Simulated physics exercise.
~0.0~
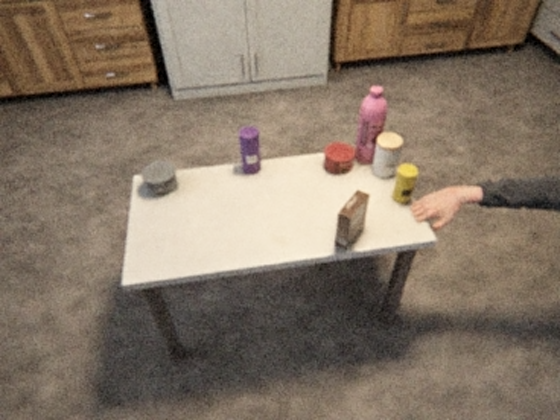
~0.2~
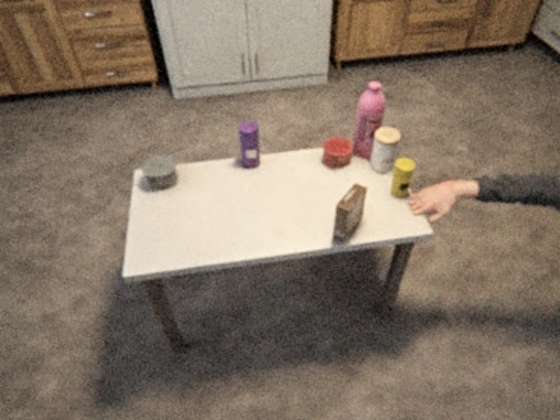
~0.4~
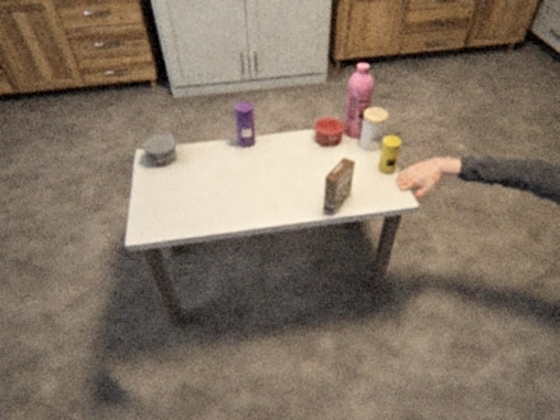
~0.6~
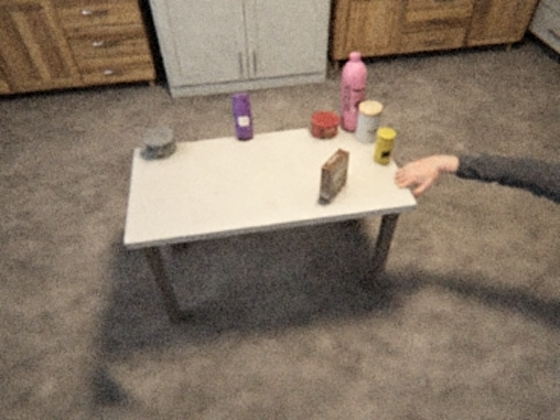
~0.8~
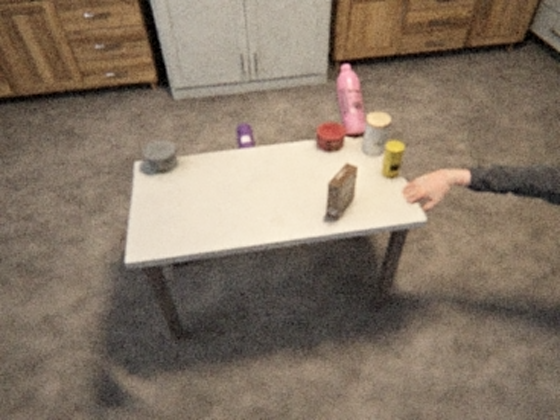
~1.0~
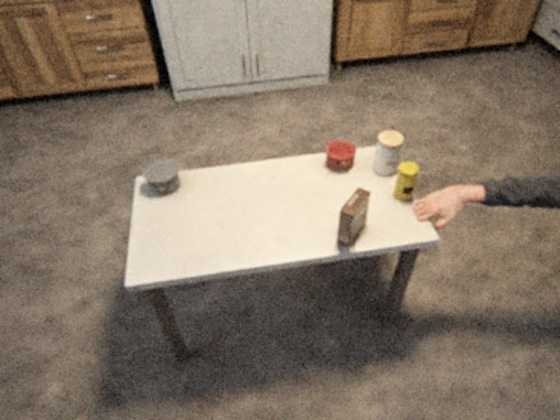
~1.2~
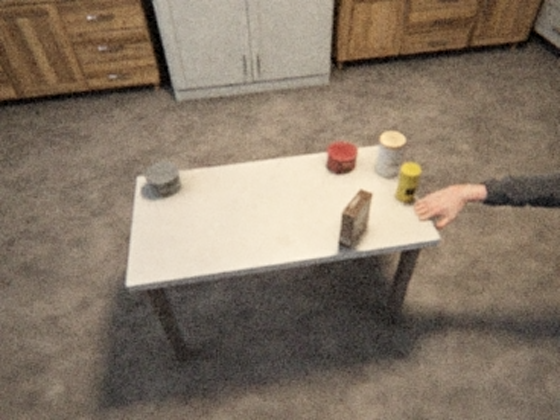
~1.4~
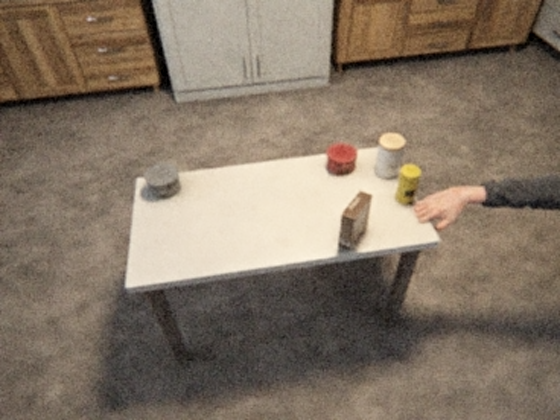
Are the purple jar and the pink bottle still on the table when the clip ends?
No, both the purple jar and the pink bottle go off the far side of the table. Only the other five items remain on top.
The clip opens on a pale side table on a grey carpet, holding a pink bottle, a purple jar, a red tub, a white jar, a yellow jar, a brown packet and a grey tub, with a hand at its right edge. The table slides away from the viewer, and everything rides along upright. Then the pink bottle and the purple jar begin to lean. As the table comes back toward the viewer, the purple jar tips down past the far edge and the bottle leaves too. The table settles near its starting place with the other five items still standing on it.
